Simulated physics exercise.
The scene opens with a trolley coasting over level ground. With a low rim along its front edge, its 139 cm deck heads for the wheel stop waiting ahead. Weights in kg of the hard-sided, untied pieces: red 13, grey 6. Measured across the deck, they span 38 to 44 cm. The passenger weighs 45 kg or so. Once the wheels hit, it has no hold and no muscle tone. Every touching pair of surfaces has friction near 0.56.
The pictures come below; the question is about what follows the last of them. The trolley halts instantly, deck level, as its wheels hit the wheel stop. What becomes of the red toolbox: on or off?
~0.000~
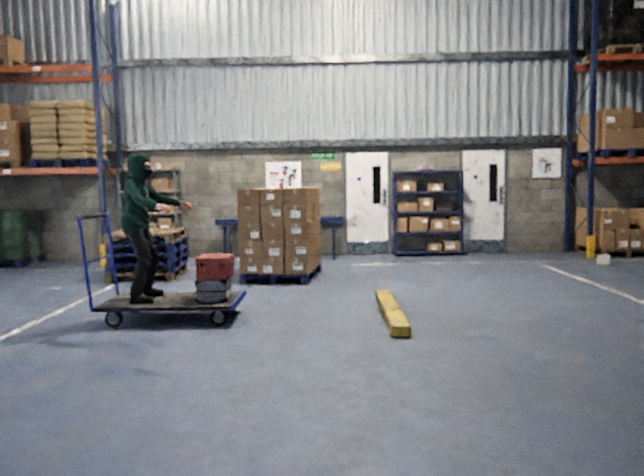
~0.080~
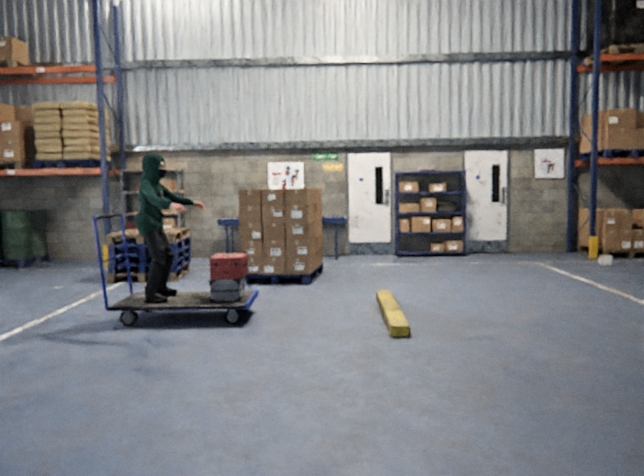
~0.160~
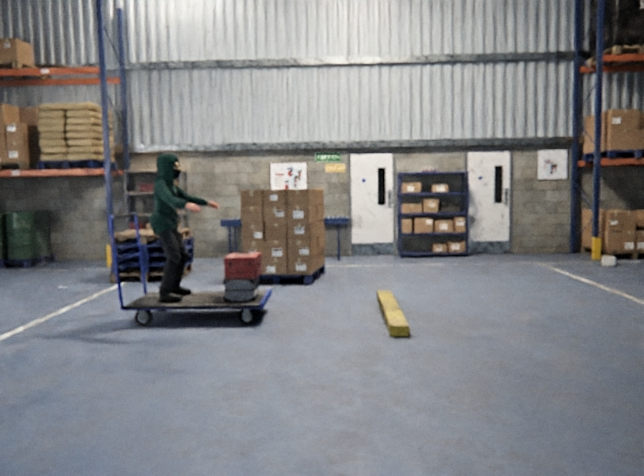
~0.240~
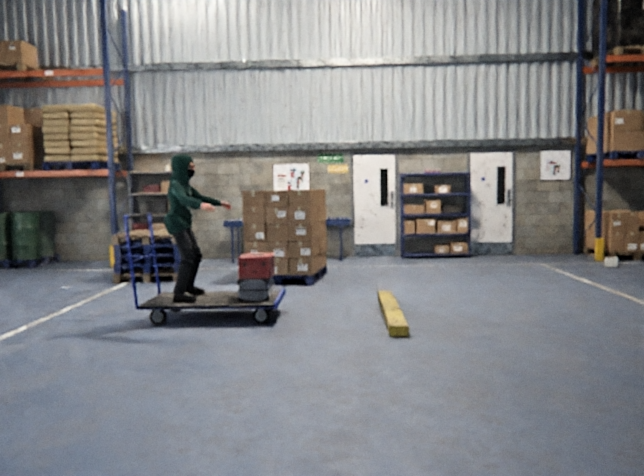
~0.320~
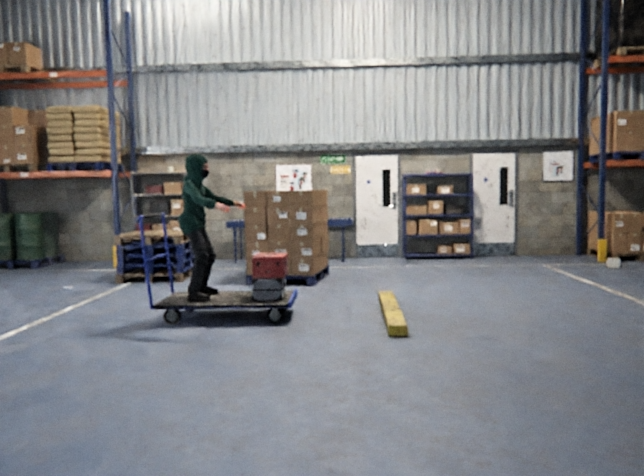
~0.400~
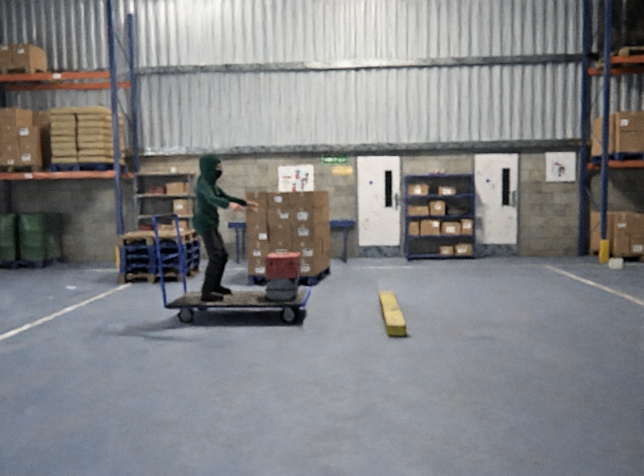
The red toolbox goes over the front rim.
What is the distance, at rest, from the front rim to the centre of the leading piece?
Past the rim by around 60 cm.
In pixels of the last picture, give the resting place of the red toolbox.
Roughly at (449, 305).
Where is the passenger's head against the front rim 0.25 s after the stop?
60 cm behind it.
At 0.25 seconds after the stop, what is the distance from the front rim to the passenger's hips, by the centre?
Behind the rim by about 65 cm.
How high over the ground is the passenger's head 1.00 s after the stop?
30 cm up.
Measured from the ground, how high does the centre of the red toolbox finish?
10 cm.
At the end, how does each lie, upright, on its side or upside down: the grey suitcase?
Grey right way up.
After 0.91 s the deck stops.
After 1.16 s the red toolbox is 5 cm past the rim, tilted 25°, near (395, 266) in the last picture's view.
After 1.46 s the red toolbox is 36 cm past the rim, tilted 100°, near (425, 298) in the last picture's view.
After 1.91 s the red toolbox is 62 cm past the rim, tilted 180°, near (449, 305) in the last picture's view.
When all is still (4.9 s), past the rim, red toolbox; behind it, grey suitcase and the passenger's hips.
